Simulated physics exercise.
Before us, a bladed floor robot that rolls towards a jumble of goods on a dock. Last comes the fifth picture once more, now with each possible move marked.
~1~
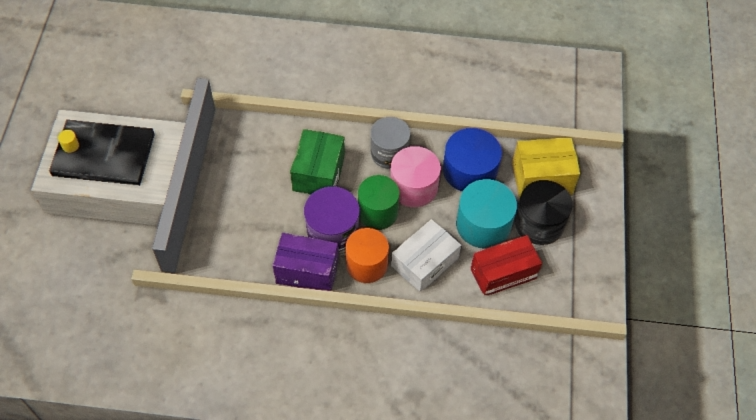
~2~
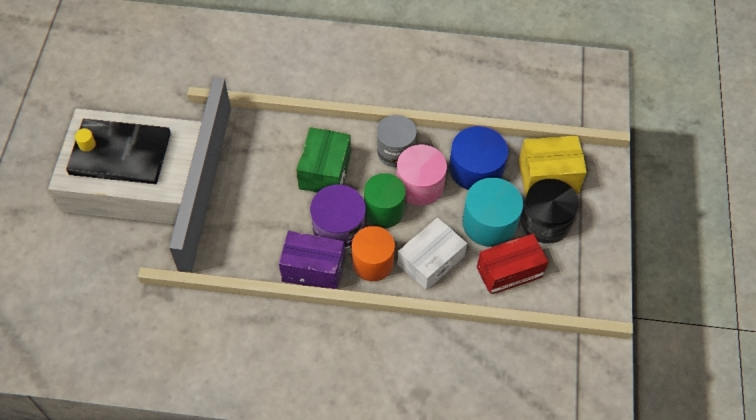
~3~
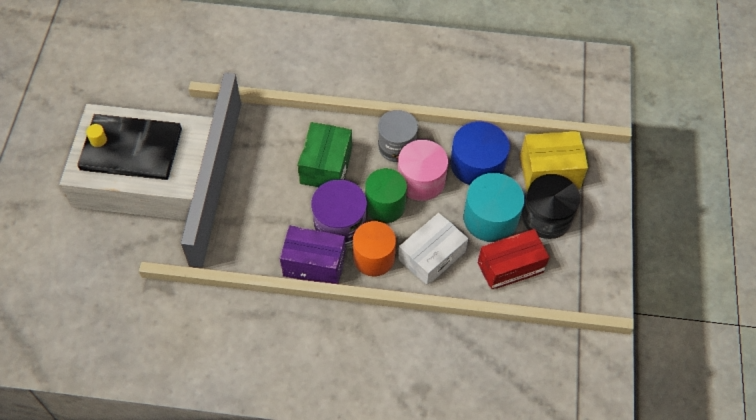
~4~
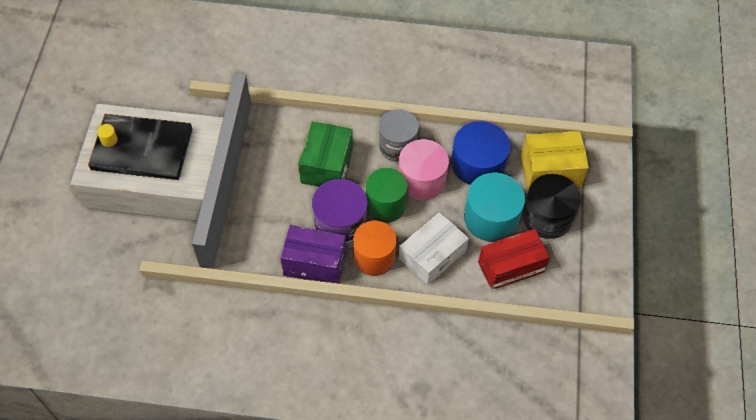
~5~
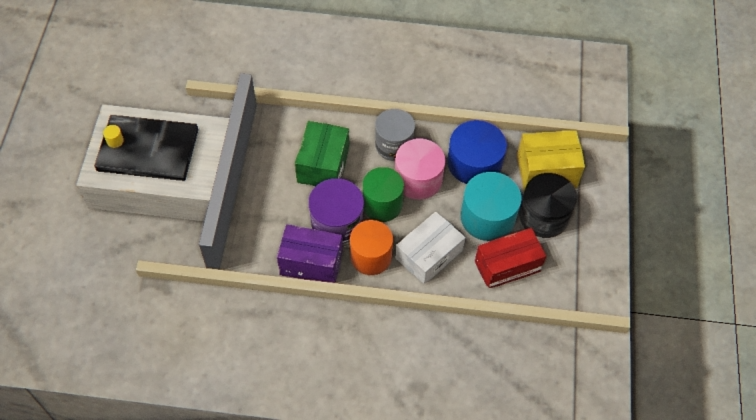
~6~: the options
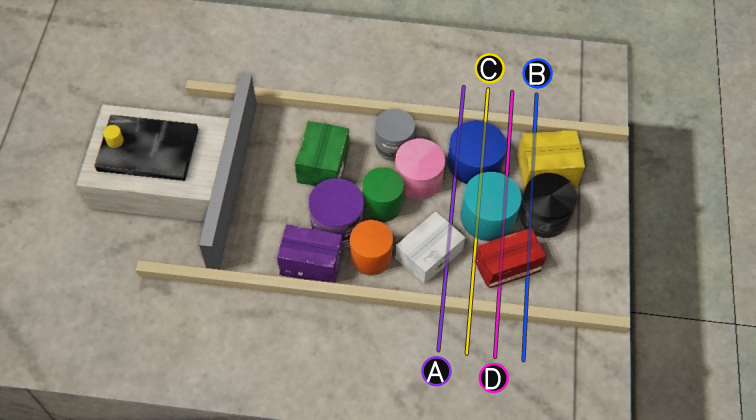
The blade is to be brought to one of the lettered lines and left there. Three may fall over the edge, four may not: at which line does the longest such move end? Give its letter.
No farther than D.
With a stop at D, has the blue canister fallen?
By then, no.
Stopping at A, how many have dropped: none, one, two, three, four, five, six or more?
In all, none.
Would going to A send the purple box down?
By then, no.
On the marked copy, A at (452, 208); B at (531, 217); C at (478, 211); D at (504, 214).
Following D. Soon after the start, robot (253, 158); purple box (351, 258); grey pail (403, 134).
Later, robot (352, 169); black canister (602, 210); yellow box (592, 161).
In the end, robot (430, 178); black canister over the edge; red box over the edge; two fallen.
As for the rest, A is within the limit but short; B drops five; C is within the limit but short.
